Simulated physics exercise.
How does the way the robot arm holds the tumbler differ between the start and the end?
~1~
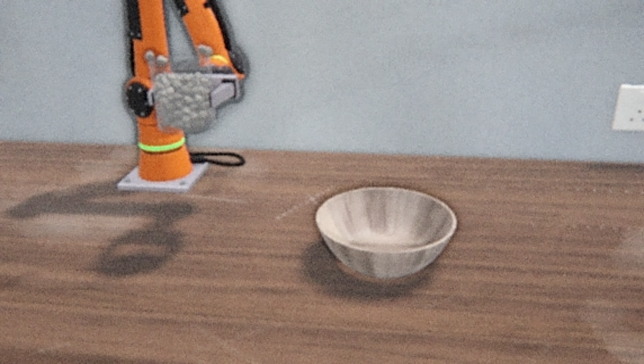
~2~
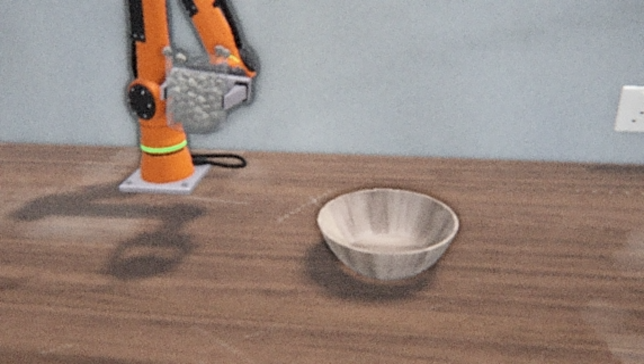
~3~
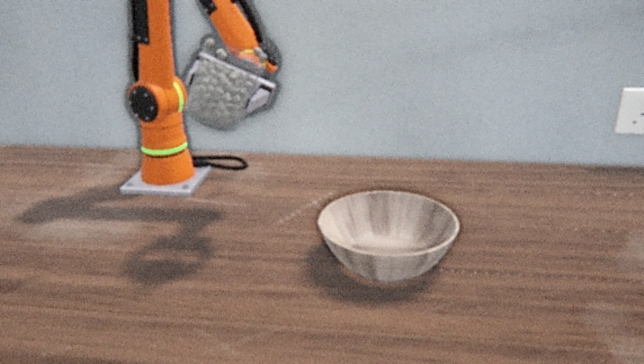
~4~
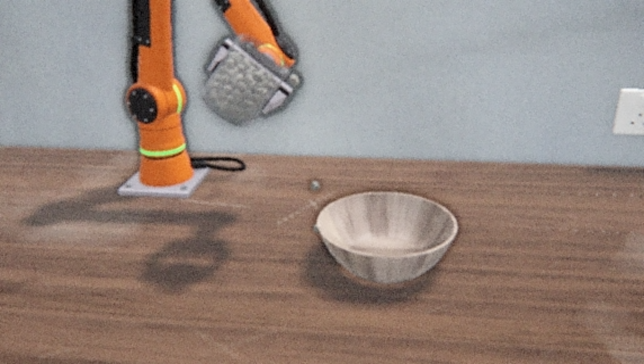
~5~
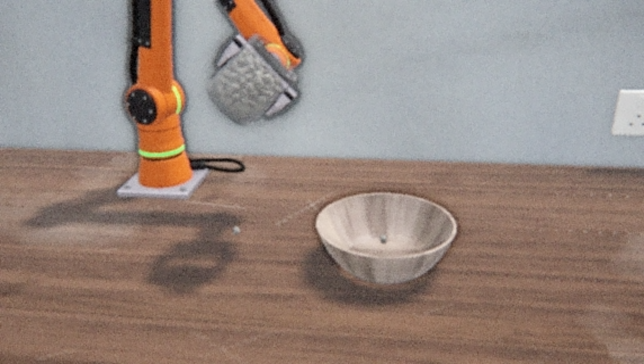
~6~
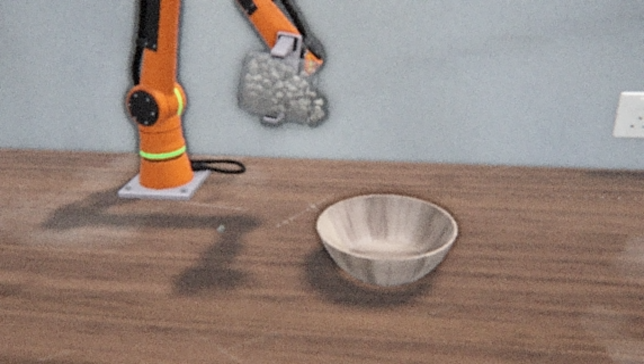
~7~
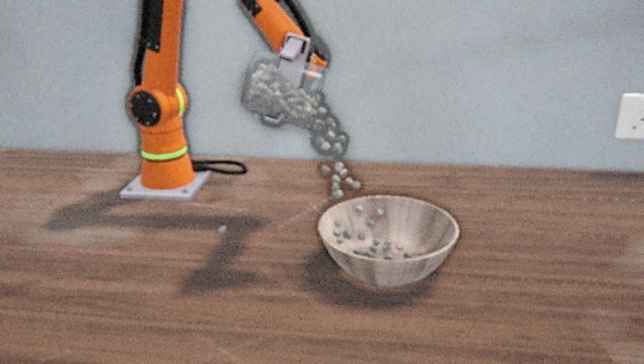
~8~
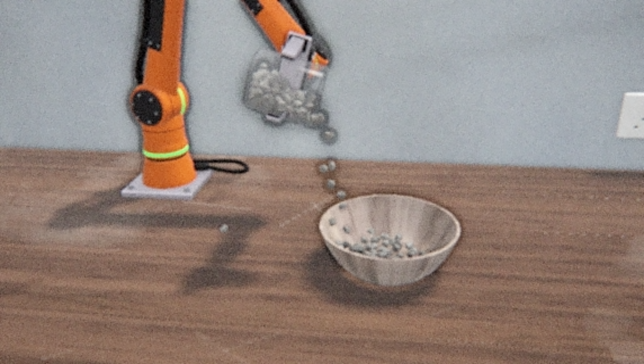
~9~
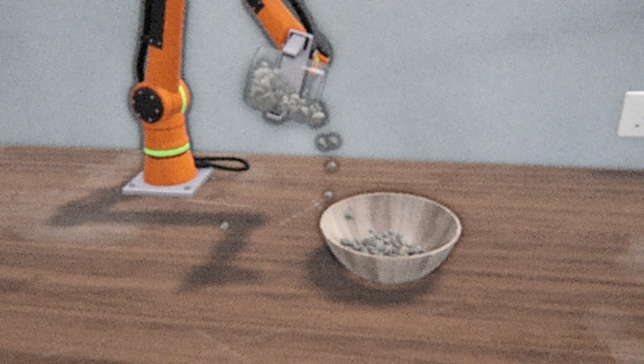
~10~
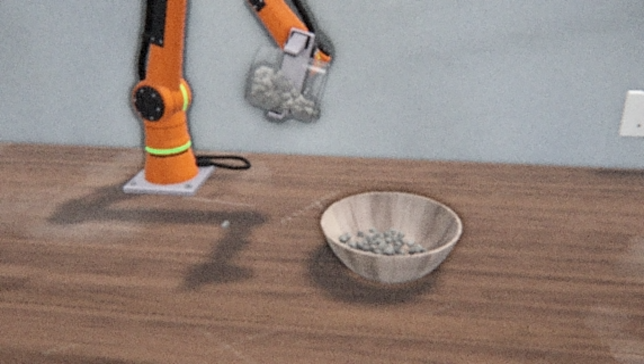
At the start the arm holds the tumbler upright, and by the end it holds it tipped over on its side.
